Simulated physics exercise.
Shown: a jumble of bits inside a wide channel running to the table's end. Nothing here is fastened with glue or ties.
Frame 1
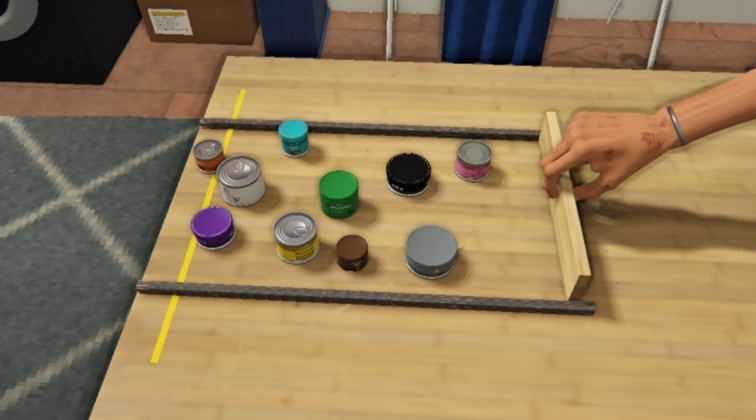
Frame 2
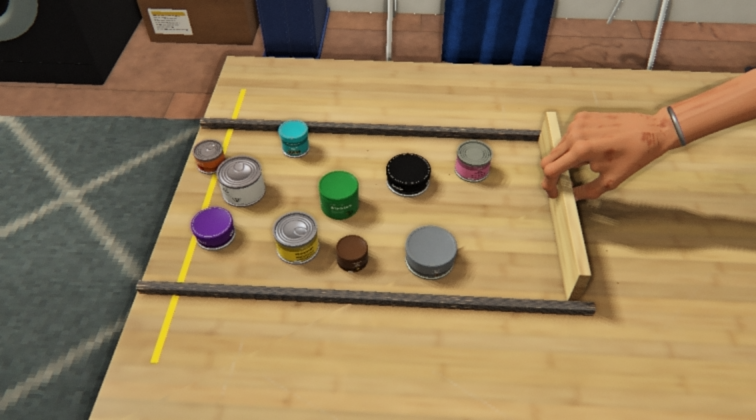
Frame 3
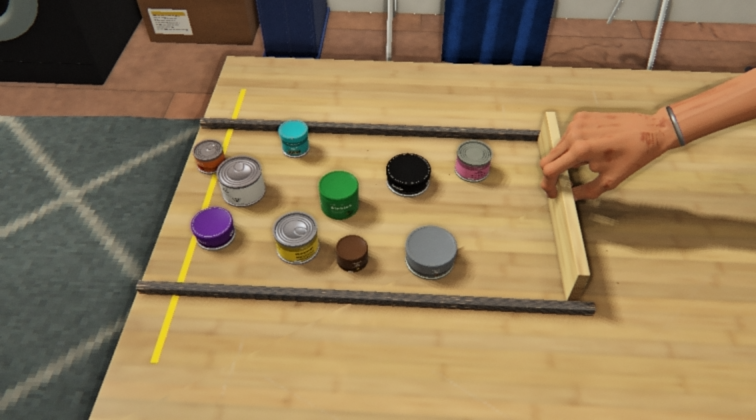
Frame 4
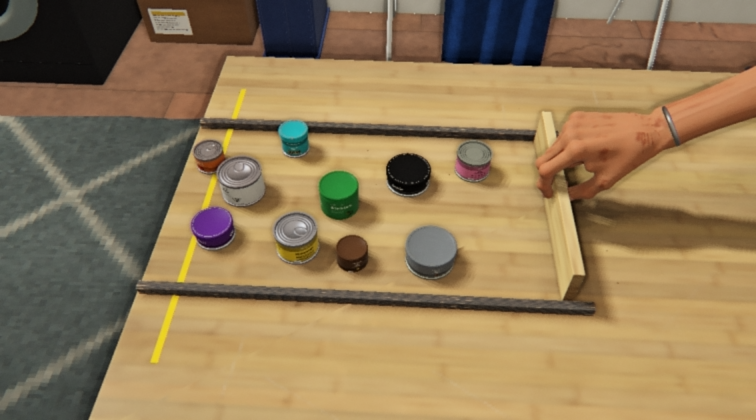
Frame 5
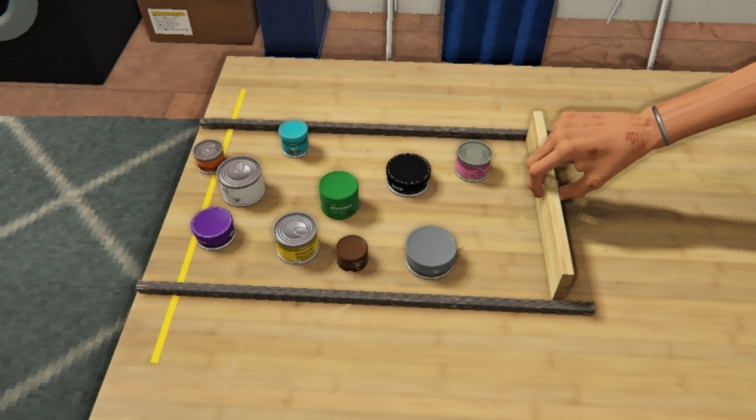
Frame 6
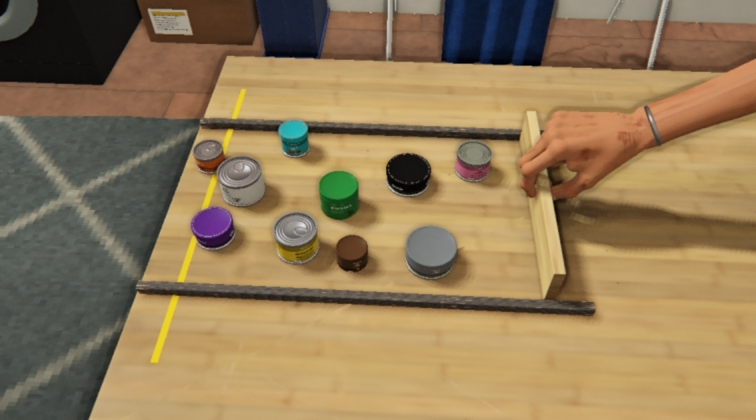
A hand sliding a wooden board slightly left between two dark rails on a table, small coloured pots and tins staying still.
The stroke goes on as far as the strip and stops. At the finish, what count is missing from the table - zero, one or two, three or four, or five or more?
Missing: Five or more.
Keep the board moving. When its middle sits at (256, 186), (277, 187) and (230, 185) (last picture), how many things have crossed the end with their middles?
Middles past end - pos 1: 1, pos 2: 0, pos 3: 2.
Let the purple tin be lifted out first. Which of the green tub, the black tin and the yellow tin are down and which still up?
In that case the green tub stays where it is, the black tin stays where it is, the yellow tin goes off the edge.
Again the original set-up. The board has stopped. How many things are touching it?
4 in contact.
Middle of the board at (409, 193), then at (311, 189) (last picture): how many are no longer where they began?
That gives 4 for the first and 8 for the second.
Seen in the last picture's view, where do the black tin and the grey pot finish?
One is at about (190, 176), the other at about (165, 241).
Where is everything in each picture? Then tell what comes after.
In the first picture, orange tin (210, 157); purple tin (214, 229); white pot (242, 181); board (561, 199); tape (208, 199).
In the second picture, purple tin (214, 229); turquoise tin (295, 139).
In the third picture, white pot (242, 181); pink tin (473, 161).
In the fourth picture, orange tin (210, 157); grey pot (431, 253).
In the fifth picture, purple tin (214, 229); brown tub (352, 253).
In the sixth picture, orange tin (210, 157); purple tin (214, 229); white pot (242, 181); board (539, 198); tape (208, 199).
Early on, none off yet; orange tin at rest near (210, 157); purple tin at rest near (214, 229); white pot at rest near (242, 181).
Finally, the number that fall off is five or more; lost, brown tub, yellow tin, turquoise tin, white pot, purple tin and orange tin.
